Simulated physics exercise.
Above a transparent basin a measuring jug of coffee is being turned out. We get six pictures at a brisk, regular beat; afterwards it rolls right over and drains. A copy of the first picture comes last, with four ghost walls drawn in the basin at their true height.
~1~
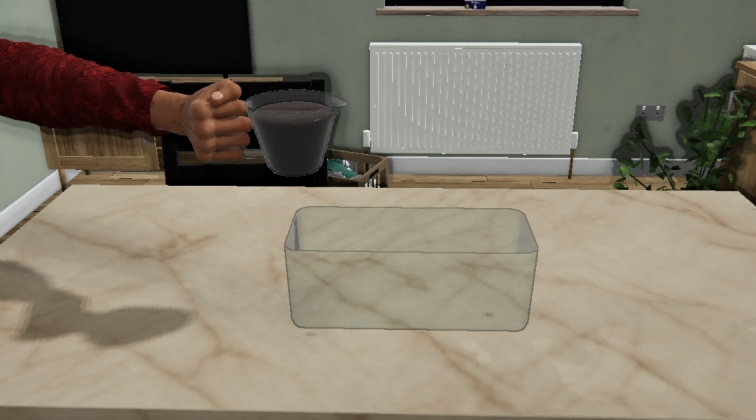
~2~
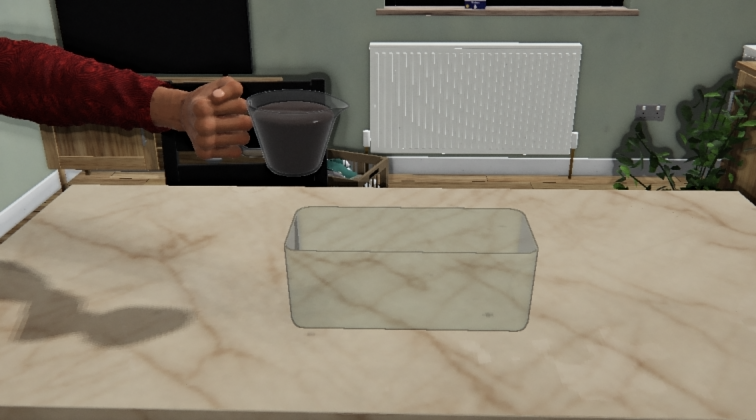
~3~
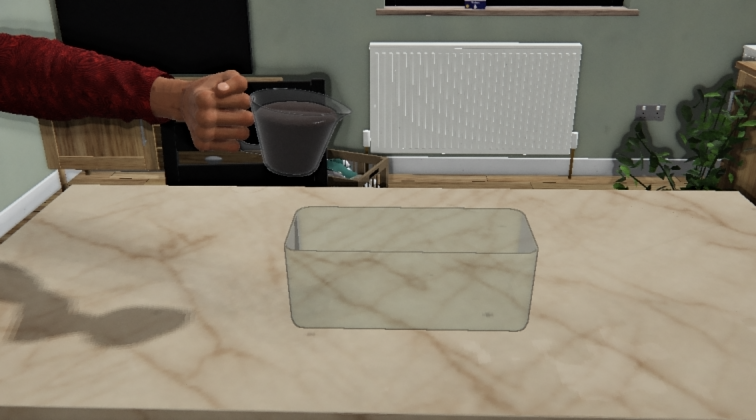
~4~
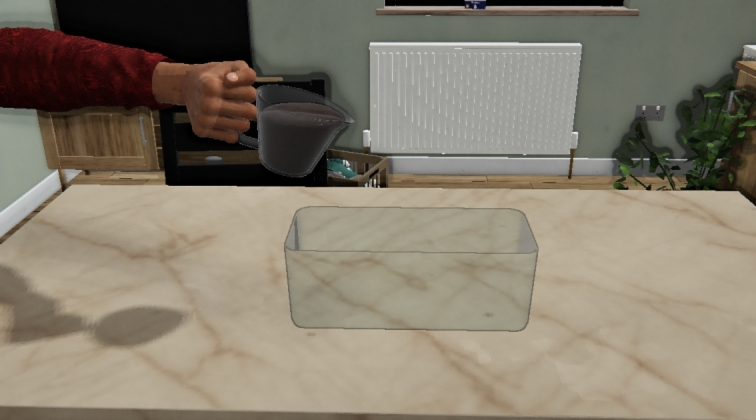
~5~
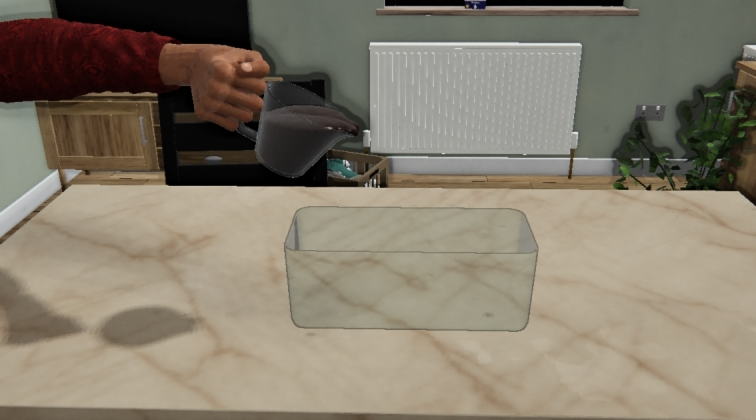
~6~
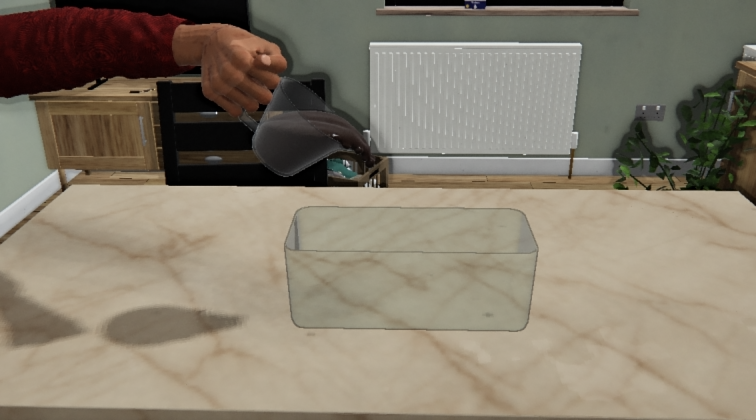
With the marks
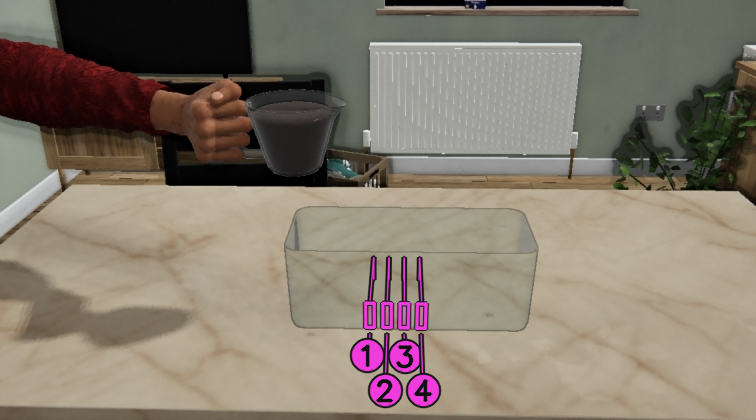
Hand in a red sleeve tilting a clear jug of dark liquid rightward above a transparent basin, liquid starting over the lip.
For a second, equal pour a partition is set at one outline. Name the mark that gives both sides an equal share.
Choose 2.
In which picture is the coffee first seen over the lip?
Picture 5.
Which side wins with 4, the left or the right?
More ends on the left.
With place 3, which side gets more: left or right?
The left one.
In magenta, 1 at (369, 333); 2 at (386, 334); 3 at (403, 334); 4 at (421, 334).
Choosing 1, about 28 % ends left of the wall and 71 % right of it.
Choosing 2, about 54 % ends left of the wall and 45 % right of it.
Choosing 3, about 79 % ends left of the wall and 18 % right of it; 3 % is lost outside.
Choosing 4, about 90 % ends left of the wall and 6 % right of it; 3 % is lost outside.
